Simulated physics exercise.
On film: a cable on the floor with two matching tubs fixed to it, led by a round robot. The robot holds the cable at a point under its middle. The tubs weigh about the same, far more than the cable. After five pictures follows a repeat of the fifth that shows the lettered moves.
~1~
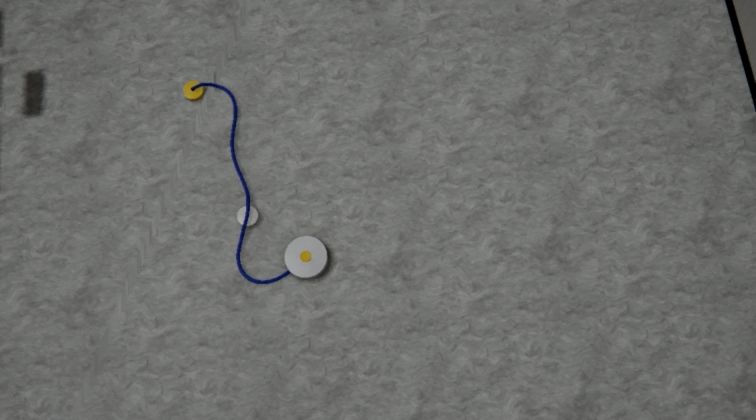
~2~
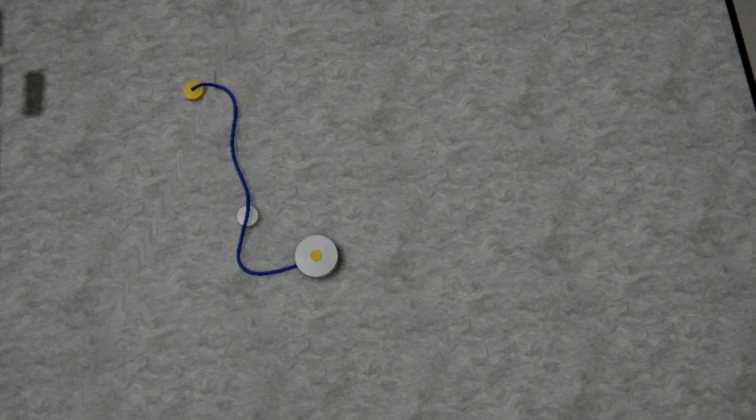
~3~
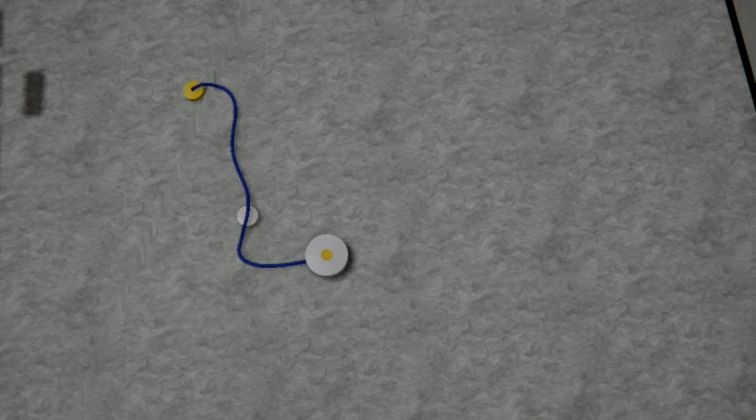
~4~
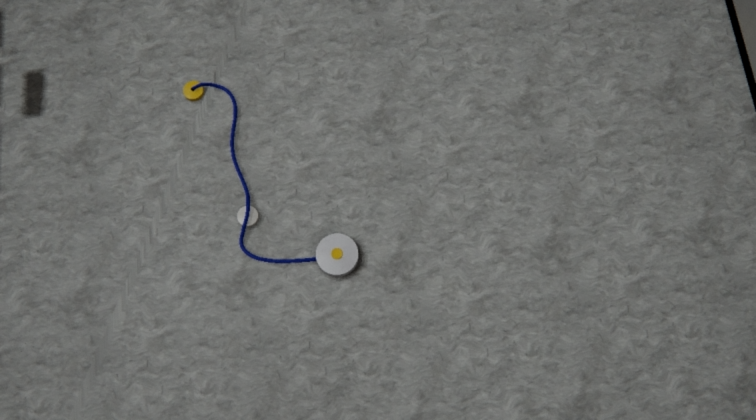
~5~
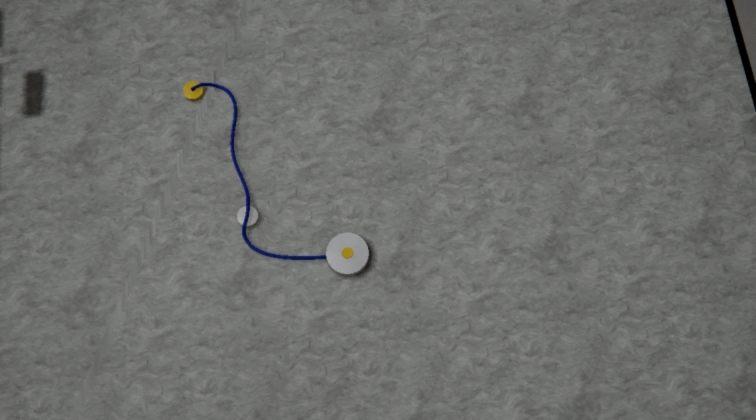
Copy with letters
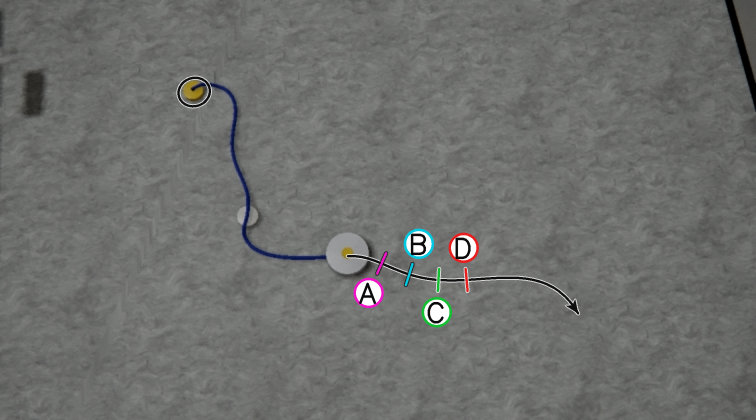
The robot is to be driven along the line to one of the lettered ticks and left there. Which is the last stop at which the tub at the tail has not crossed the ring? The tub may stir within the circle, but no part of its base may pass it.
At B, and not beyond.
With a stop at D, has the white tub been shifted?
Yes.
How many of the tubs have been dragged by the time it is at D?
Two.
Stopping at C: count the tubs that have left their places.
By then, two.
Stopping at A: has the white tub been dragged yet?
Yes.
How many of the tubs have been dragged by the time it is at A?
One.
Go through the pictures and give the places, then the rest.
The first frame shows robot (306, 258); yellow tub (193, 91); white tub (248, 216).
The second frame shows robot (317, 257); yellow tub (193, 91).
The third frame shows robot (327, 256); yellow tub (193, 91).
The fourth frame shows robot (337, 255); yellow tub (193, 91).
The fifth frame shows robot (348, 255); yellow tub (193, 91); white tub (248, 216).
On the copy, A at (382, 263); B at (409, 274); C at (438, 280); D at (467, 280); the ring at (194, 92); the route from (348, 256) via (470, 280) to (578, 313).
On B. First, robot (370, 257); yellow tub (193, 91); white tub (248, 216).
Then, robot (391, 266); yellow tub (193, 91); white tub (270, 217).
Finally, robot (409, 273); yellow tub (193, 91); white tub (289, 221); the ringed tub at the far end is still in its ring.
By contrast, A is safe but short; C drags the last tub to (201, 101); D drags the last tub to (214, 115).
